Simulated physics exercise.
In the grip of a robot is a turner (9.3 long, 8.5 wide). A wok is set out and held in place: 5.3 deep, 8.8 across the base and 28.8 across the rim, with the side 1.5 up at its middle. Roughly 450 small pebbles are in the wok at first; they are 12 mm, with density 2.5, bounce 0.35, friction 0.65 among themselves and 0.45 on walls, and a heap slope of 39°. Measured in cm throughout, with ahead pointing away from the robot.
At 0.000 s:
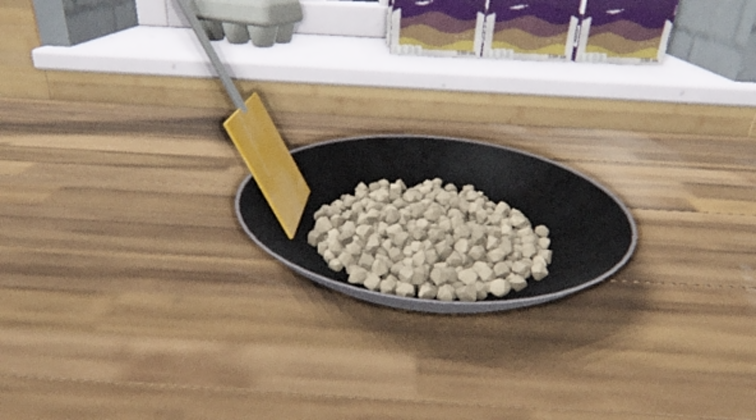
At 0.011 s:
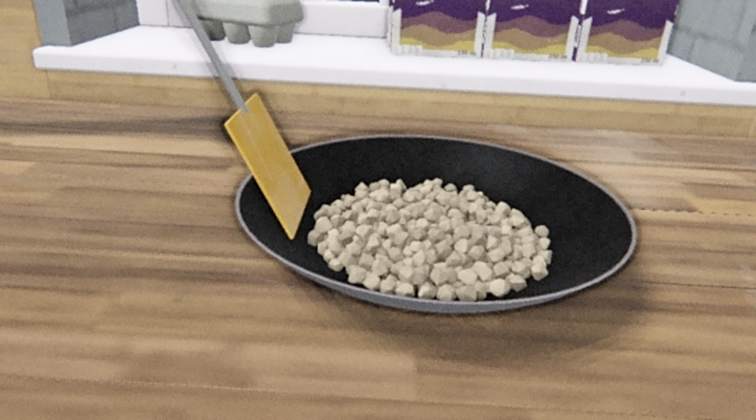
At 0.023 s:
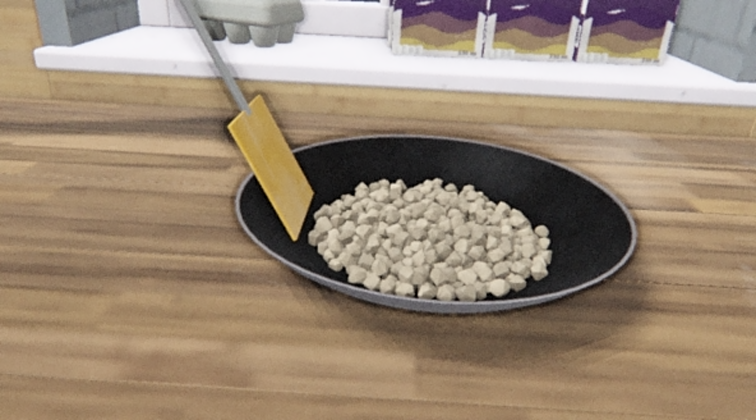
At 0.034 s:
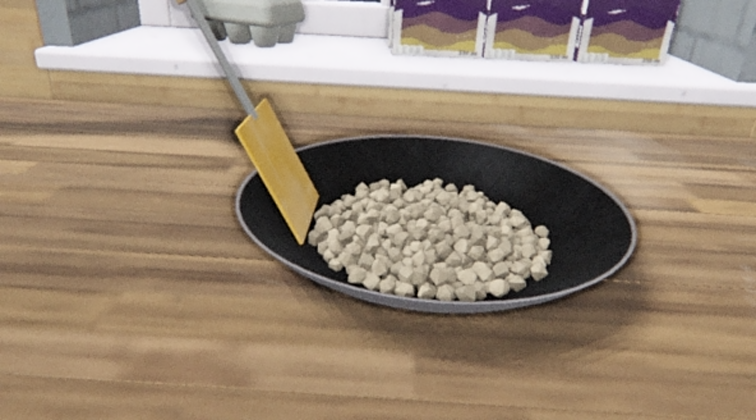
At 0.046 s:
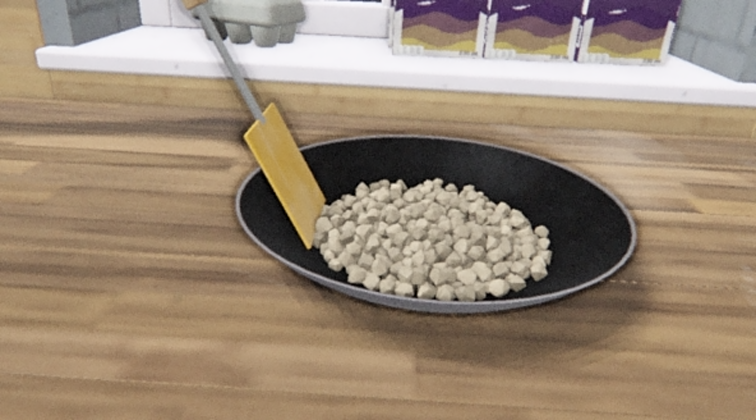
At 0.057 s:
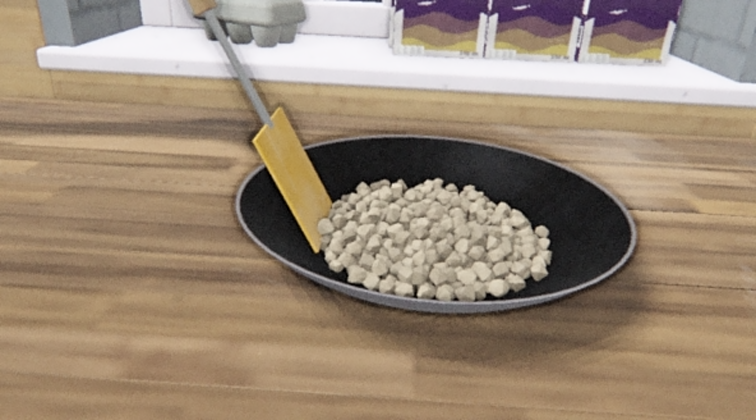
At the start, a yellow turner with a grey handle slants into the left side of a black wok holding a heap of pale pebbles on a wooden surface. The turner then slides slightly right and downward to the heap's left edge, and the nearest pebbles shift very little.
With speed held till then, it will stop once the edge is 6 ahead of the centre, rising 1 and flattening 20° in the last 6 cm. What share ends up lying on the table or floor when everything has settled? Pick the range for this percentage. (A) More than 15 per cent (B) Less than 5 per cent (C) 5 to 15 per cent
(C) 5 to 15 per cent.
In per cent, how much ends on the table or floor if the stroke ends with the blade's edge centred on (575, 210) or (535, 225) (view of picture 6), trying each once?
The two tries give near 40 and near 25 in a hundred.
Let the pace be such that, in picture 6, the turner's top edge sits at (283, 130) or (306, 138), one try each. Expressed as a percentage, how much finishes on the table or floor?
First try around 20 %, second try around 25 %.
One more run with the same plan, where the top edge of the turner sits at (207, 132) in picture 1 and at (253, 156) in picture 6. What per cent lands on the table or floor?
Close to 15 in a hundred.
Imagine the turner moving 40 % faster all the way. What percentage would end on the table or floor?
I'd expect near 15 per cent.
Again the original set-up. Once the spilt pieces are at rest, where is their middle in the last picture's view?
(663, 265).
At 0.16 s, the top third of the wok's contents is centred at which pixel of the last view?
Centre estimated at around (490, 223).
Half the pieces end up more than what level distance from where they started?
I'd estimate close to 8 centimetres.
After 0.16 s, sloping 63°, highest piece 5 above the table; 446 in the wok.
After 0.27 s, sloping 55°, highest piece 7 above the table; 445 in the wok, 1 on the blade or in flight.
After 0.52 s, sloping 43°, highest piece 7 above the table; 403 in the wok, 41 on the table or floor, 2 on the blade or in flight.
After 1.57 s, sloping 43°, highest piece 7 above the table; 402 in the wok, 44 on the table or floor.
In the end, 402 in the wok, 44 on the table or floor. That is 10 % on the table or floor.
